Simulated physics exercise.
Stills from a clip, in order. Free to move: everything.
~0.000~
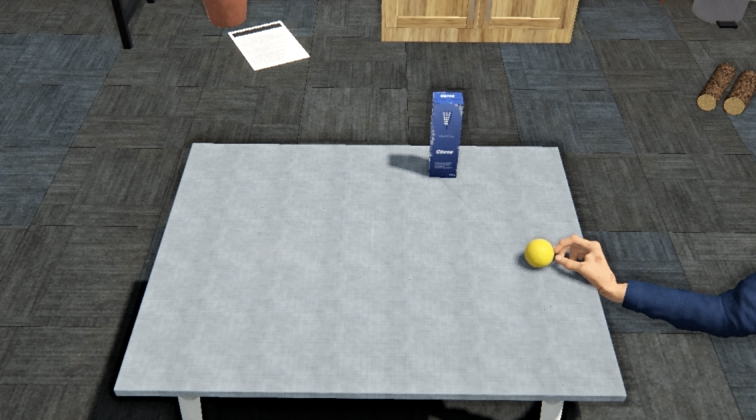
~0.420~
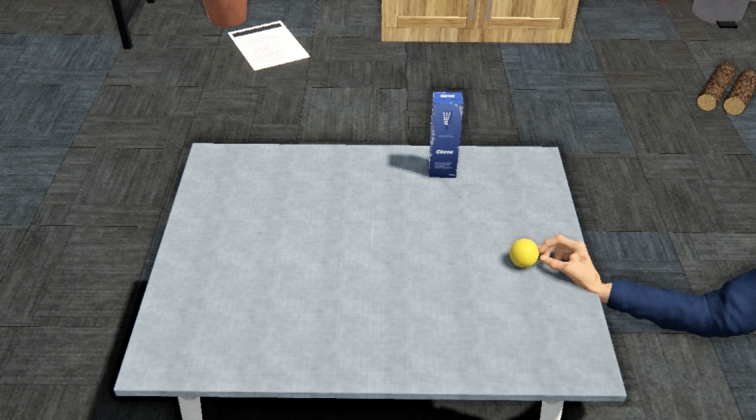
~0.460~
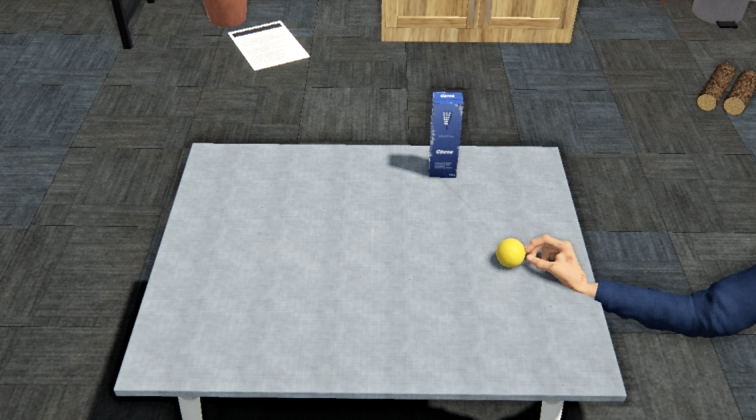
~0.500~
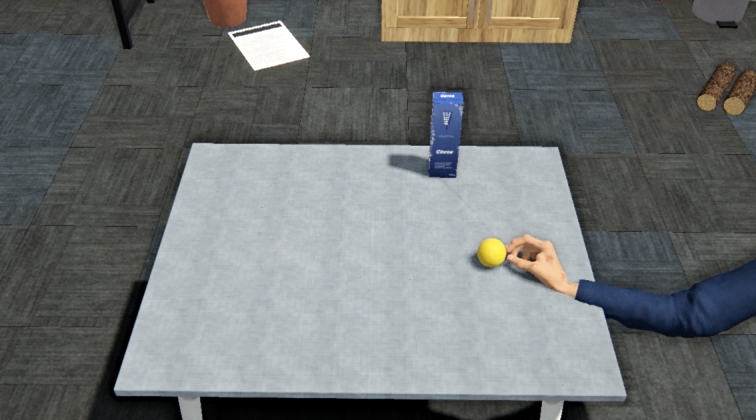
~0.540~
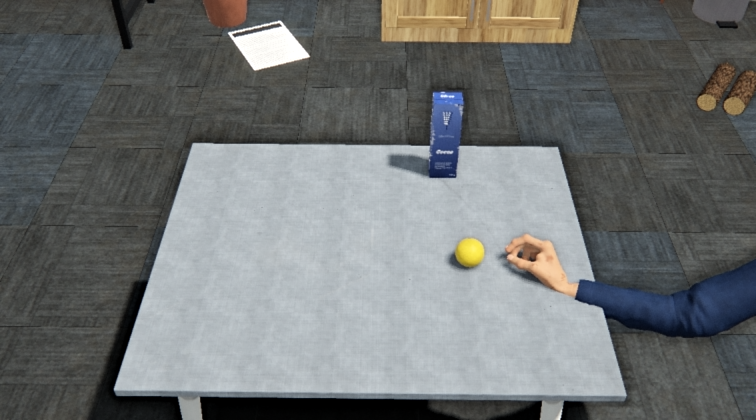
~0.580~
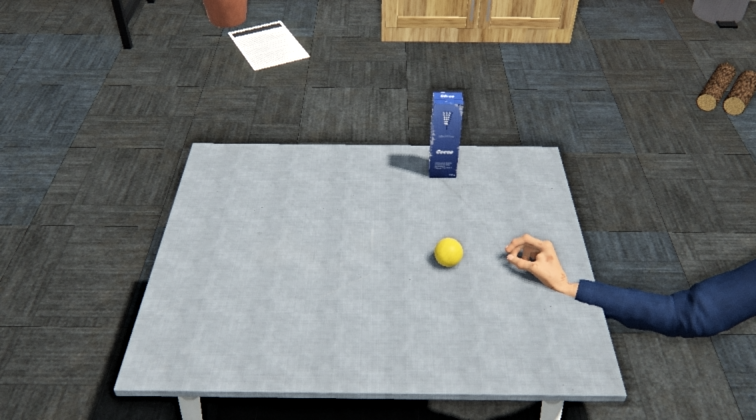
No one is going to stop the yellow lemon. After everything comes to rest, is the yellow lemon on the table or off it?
It comes off the table.
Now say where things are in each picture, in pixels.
The first picture shows under the hand; yellow lemon (539, 253).
The second picture shows under the hand; yellow lemon (524, 253).
The third picture shows under the hand; yellow lemon (511, 253).
The fourth picture shows yellow lemon (492, 253).
The fifth picture shows yellow lemon (470, 253) shifted about its own width.
The sixth picture shows yellow lemon (449, 252) shifted about its own width.
After 0.88 s, yellow lemon shifted well along near (302, 251).
After 1.18 s, yellow lemon shifted well along near (177, 250).
After 1.58 s, yellow lemon now off the table.
In the end (1.8 s), off the table, yellow lemon.
